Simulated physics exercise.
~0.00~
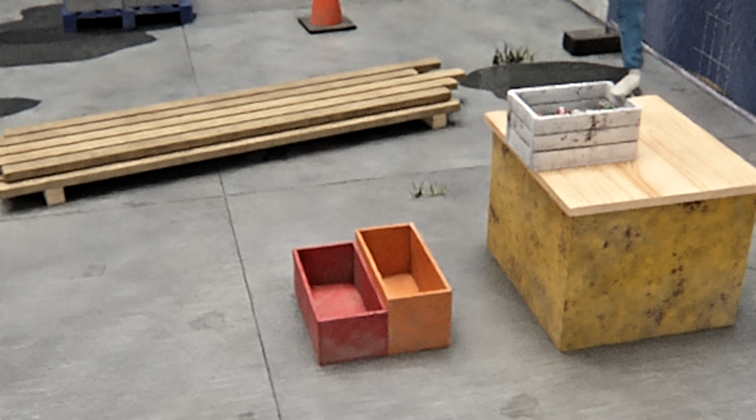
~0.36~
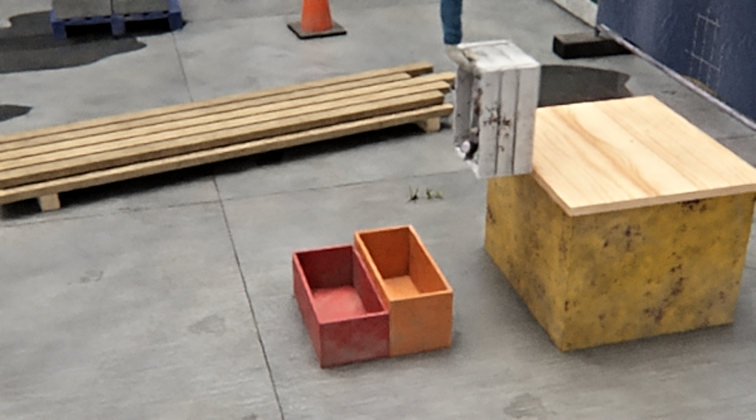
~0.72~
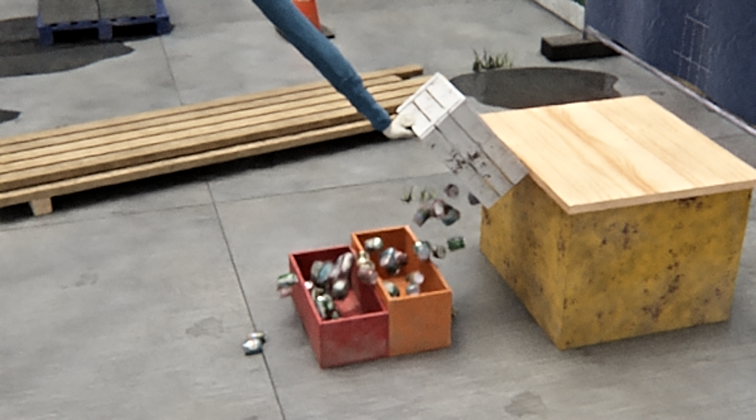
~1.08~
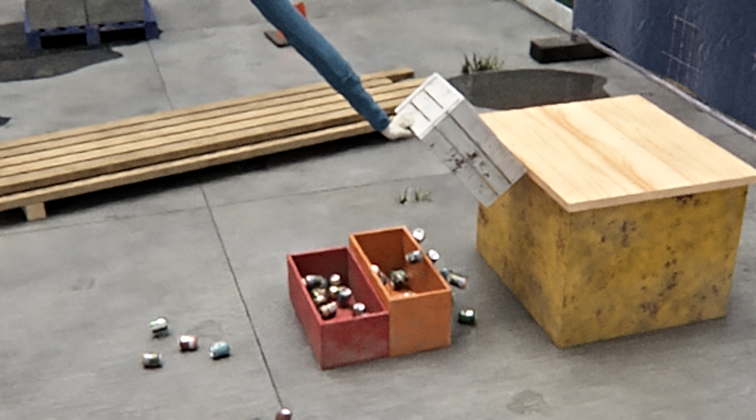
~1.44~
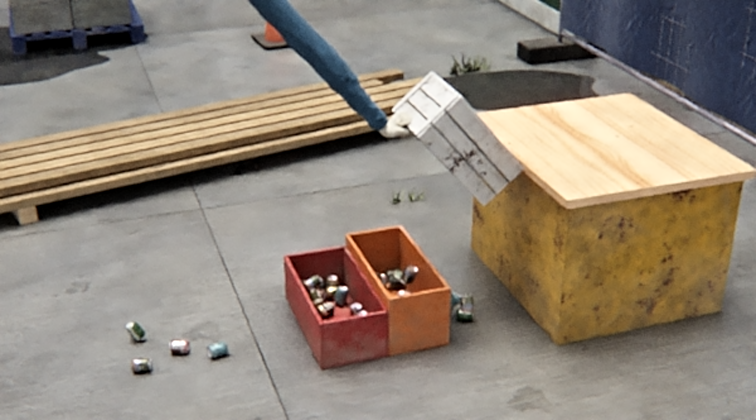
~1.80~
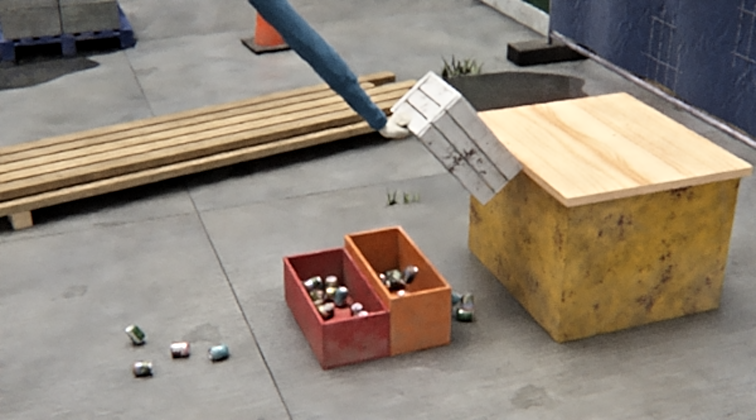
The video shows a white tote of small cans on a wood-topped yellow bench being tipped left by a blue-sleeved arm, spilling the cans toward a red box and an orange tub; some land in each, others scatter on the ground, and the tote stays tilted.
